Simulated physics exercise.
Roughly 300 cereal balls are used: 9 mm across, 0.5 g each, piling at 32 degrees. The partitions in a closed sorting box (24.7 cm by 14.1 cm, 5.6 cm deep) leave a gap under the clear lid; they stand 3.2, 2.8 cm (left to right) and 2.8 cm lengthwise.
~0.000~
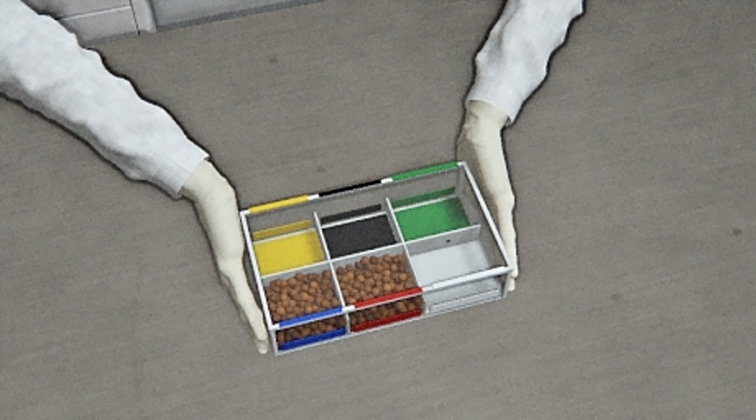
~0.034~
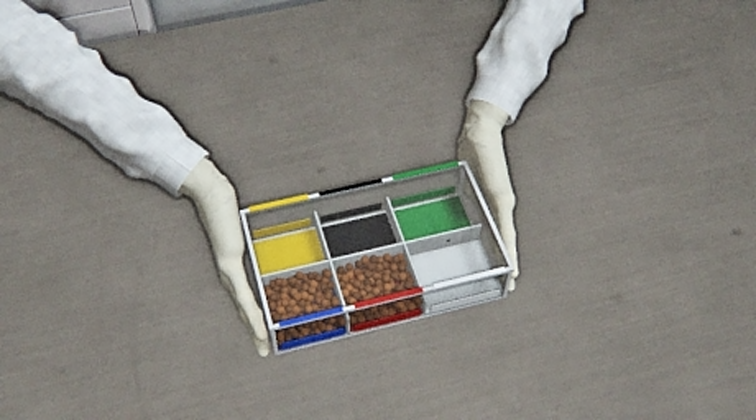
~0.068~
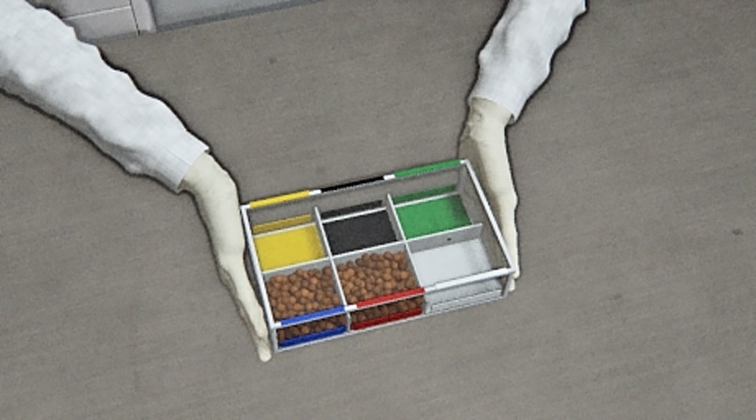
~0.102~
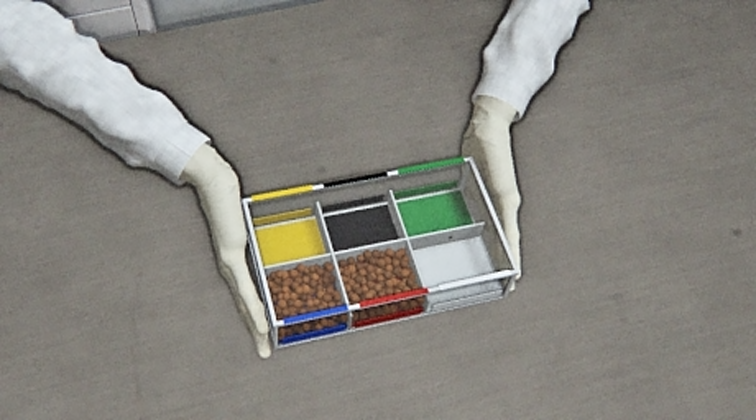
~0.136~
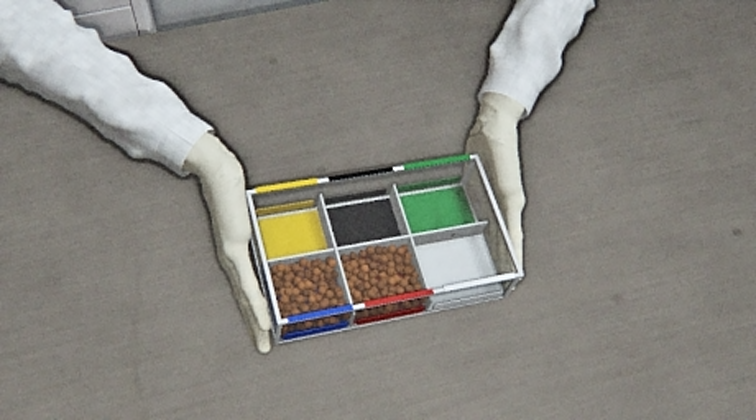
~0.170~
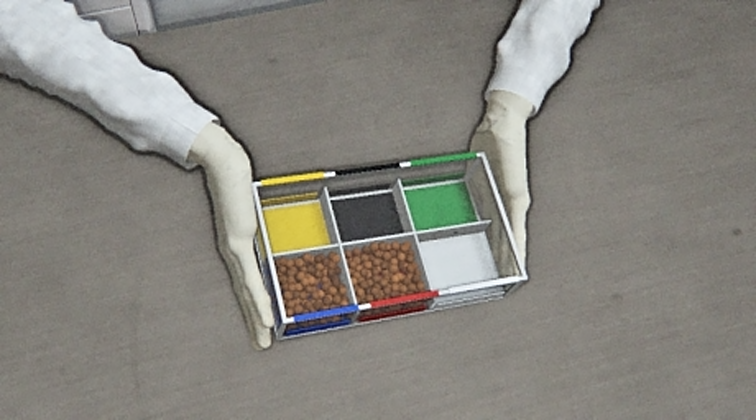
Gloved hands slightly tilting a clear divided box with coloured compartments, brown balls staying in the two front sections at left and centre.
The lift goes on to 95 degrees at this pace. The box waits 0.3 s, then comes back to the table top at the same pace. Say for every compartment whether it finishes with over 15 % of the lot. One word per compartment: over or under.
Red over, blue over, green under, yellow under, white over, black under.
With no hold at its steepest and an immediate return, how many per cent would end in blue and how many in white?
You'd end up with blue at 40 per cent and white at 25 per cent.
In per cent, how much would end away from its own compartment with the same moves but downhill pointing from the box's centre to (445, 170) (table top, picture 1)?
That would be close to 95 per cent.
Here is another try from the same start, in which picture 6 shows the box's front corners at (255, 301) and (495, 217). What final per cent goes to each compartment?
Final shares: Red 5%, blue 20%, green 0%, yellow 65%, white 0%, black 10%.
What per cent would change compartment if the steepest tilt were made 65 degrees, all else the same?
That works out to close to 15 percent.
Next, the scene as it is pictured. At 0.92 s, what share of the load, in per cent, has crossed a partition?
Near 30 in a hundred.
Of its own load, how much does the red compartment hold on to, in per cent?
50 per cent, roughly.
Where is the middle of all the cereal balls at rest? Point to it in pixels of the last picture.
Estimated resting centre: Around (378, 305).
After 0.92 s, tilt 95 degrees; red 45 %, blue 40 %, white 15 %.
After 1.41 s, tilt 53 degrees; red 35 %, blue 35 %, white 30 %.
After 1.98 s, tilt 0 degrees; red 35 %, blue 35 %, white 30 %.
At rest (2.8 s), red 35 %, blue 35 %, green 0 %, yellow 0 %, white 30 %, black 0 %.
